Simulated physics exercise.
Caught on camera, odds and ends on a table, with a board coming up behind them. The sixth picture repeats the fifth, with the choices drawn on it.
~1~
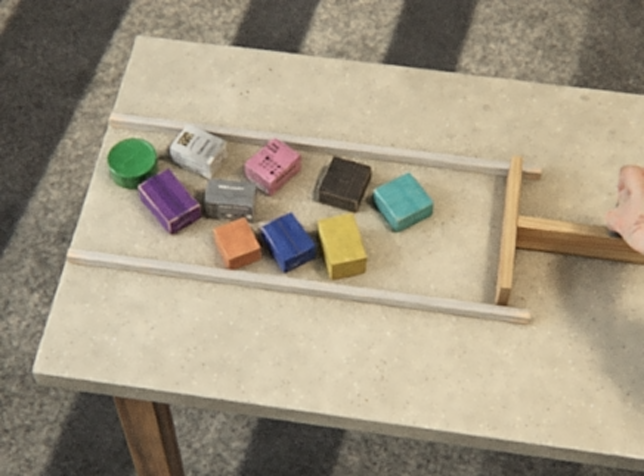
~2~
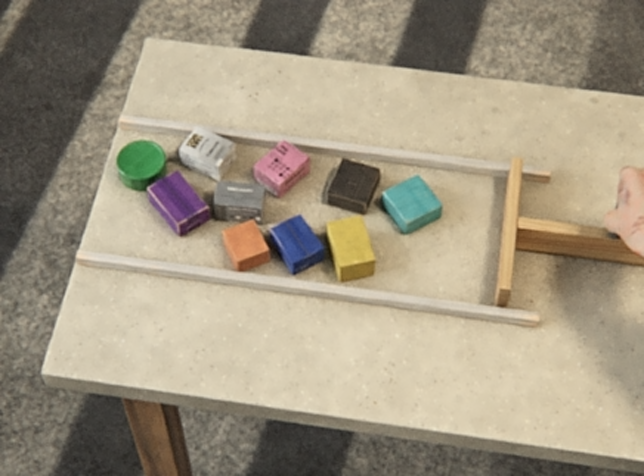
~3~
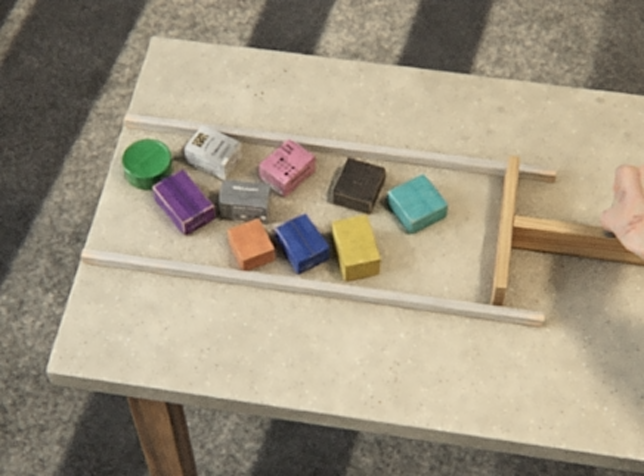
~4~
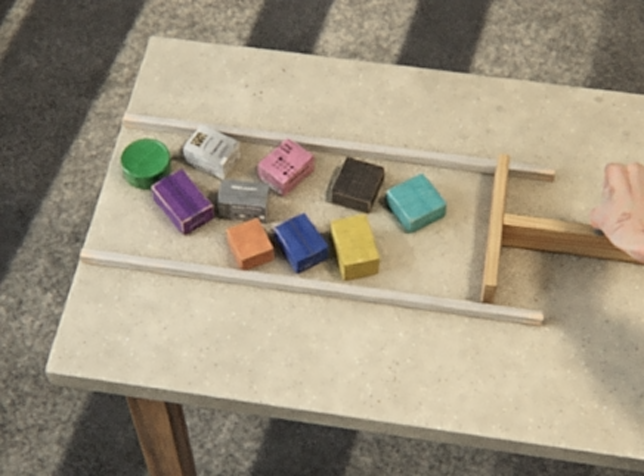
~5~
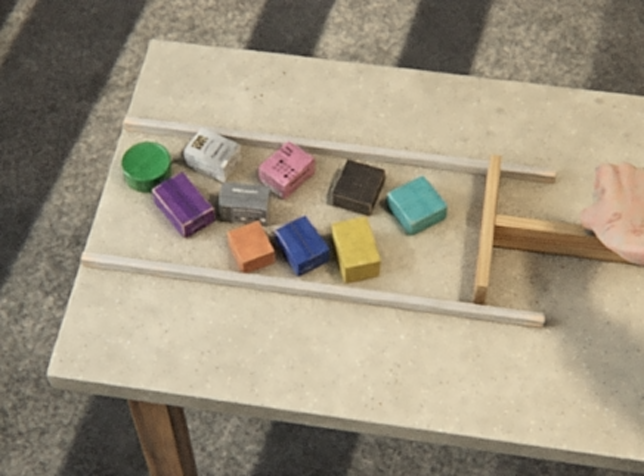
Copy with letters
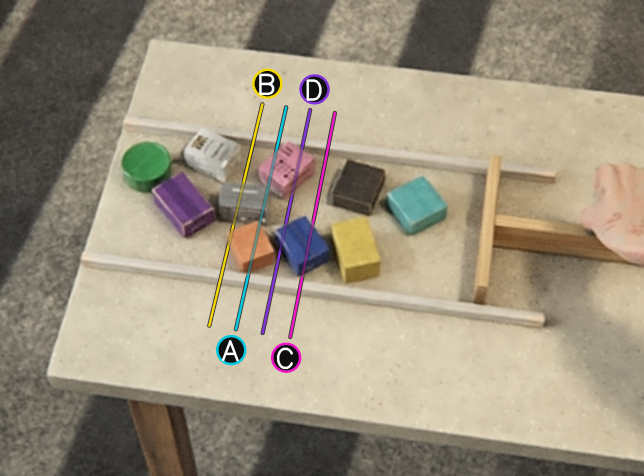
At the start, nine small coloured items, among them a green jar, a purple box and a black block, lie between two rails on a table, with a hand holding a wooden board at the right. The view shifts slightly, then the hand pushes the board a little left, while the items stay in place, untouched.
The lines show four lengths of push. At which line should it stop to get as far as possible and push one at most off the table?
Stop at A.
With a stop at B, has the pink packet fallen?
No.
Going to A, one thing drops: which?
The green jar goes over.
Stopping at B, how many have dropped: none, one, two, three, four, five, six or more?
By then, two.
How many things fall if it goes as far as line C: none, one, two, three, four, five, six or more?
By then, none.
On the marked copy, A at (263, 212); B at (237, 209); C at (314, 219); D at (288, 215).
With A. Early on, board (407, 208); black block (334, 181); turquoise block (372, 202).
Further on, board (327, 197); green jar (139, 171); white packet (179, 151).
At the end, board (266, 190); green jar over the edge; white packet (122, 144); one fallen.
As for the rest, B drops two; C is within the limit but short; D is within the limit but short.
